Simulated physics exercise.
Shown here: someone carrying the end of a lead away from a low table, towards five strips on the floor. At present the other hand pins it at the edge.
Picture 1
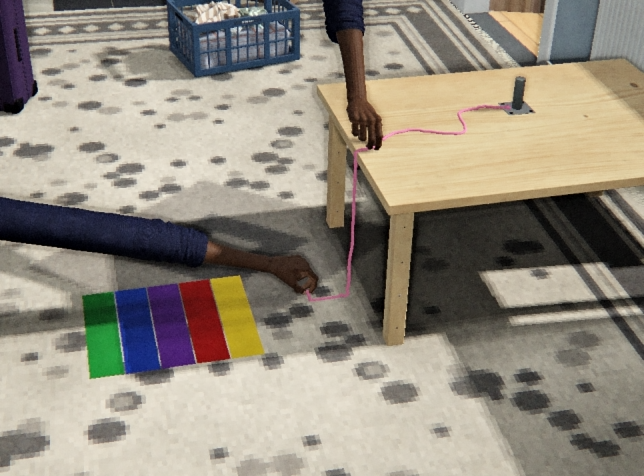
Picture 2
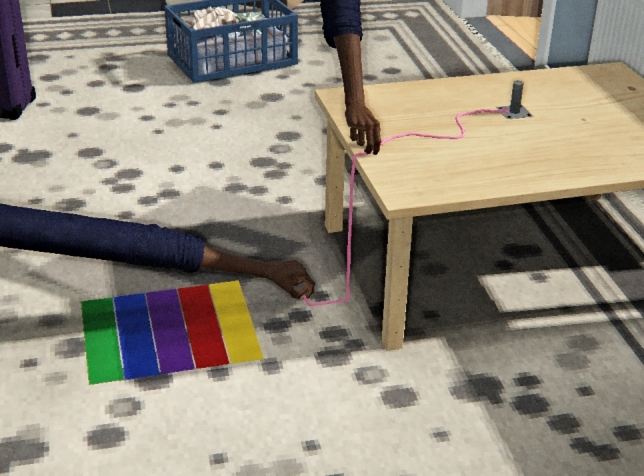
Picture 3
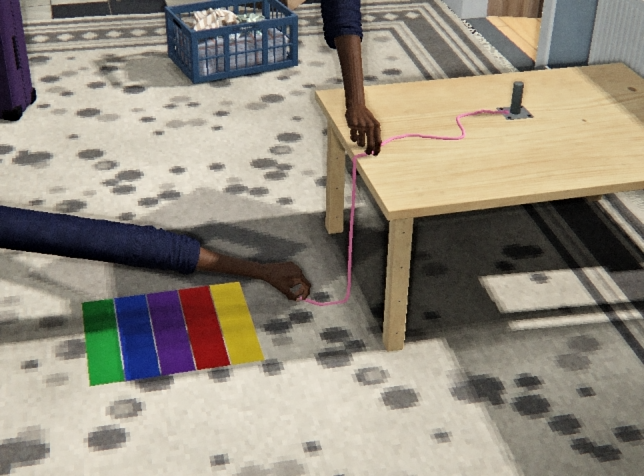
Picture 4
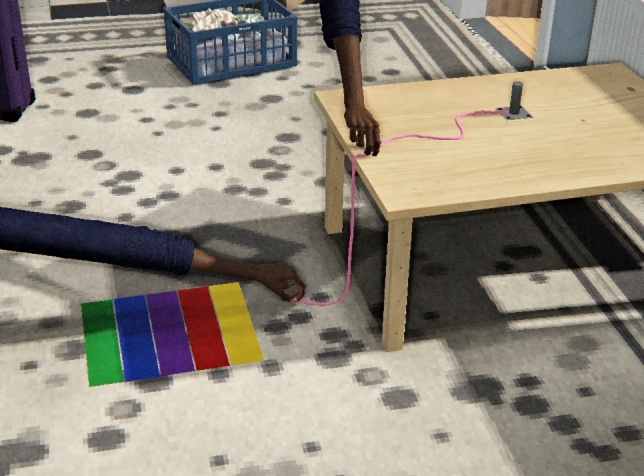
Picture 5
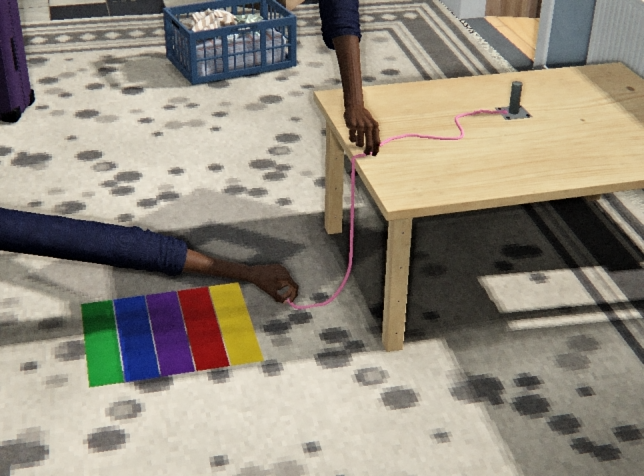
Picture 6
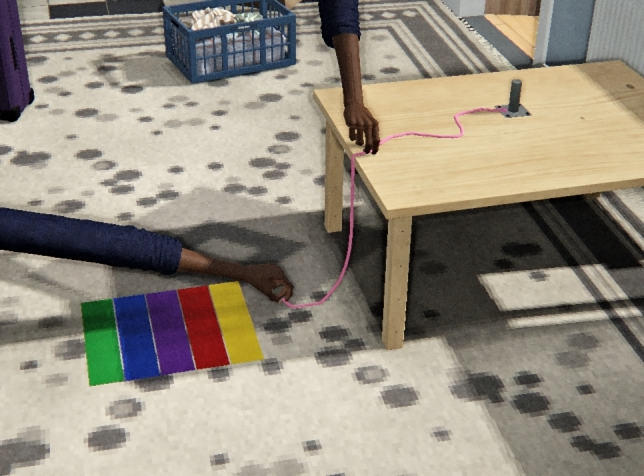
Beside a low wooden table, a hand slowly draws a pink cord's end slightly left.
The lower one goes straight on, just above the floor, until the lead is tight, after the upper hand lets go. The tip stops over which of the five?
Over the blue strip.
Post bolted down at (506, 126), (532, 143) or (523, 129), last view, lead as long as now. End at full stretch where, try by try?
Estimated pixels per try: (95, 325); (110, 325); (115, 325).
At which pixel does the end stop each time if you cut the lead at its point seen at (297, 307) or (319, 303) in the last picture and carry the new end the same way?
One per try, the spots are (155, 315) and (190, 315).
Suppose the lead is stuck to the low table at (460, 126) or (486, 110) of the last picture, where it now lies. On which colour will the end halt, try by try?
Colour per try: Purple / blue.
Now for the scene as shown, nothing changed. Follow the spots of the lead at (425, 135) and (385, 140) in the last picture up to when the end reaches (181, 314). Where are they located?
They end up somewhere around (390, 141) and (350, 155).
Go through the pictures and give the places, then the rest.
The first picture shows end (308, 291); yellow (244, 341); red (210, 346); purple (176, 350); blue (141, 355); green (106, 360).
The second picture shows end (305, 296); lead through (480, 111) (464, 134) (395, 137) (354, 166) (350, 229) (348, 288).
The third picture shows end (301, 298).
The fourth picture shows end (295, 299); lead through (480, 112) (463, 135) (394, 138) (354, 168) (352, 231) (347, 289).
The fifth picture shows end (288, 300).
The sixth picture shows end (283, 299); lead through (479, 110) (462, 133) (394, 137) (353, 166) (352, 229) (334, 288).
Soon after, end near (180, 314); over purple.
After that, end near (149, 319); over blue.
At the stop, end near (130, 321); over blue. The blue one.
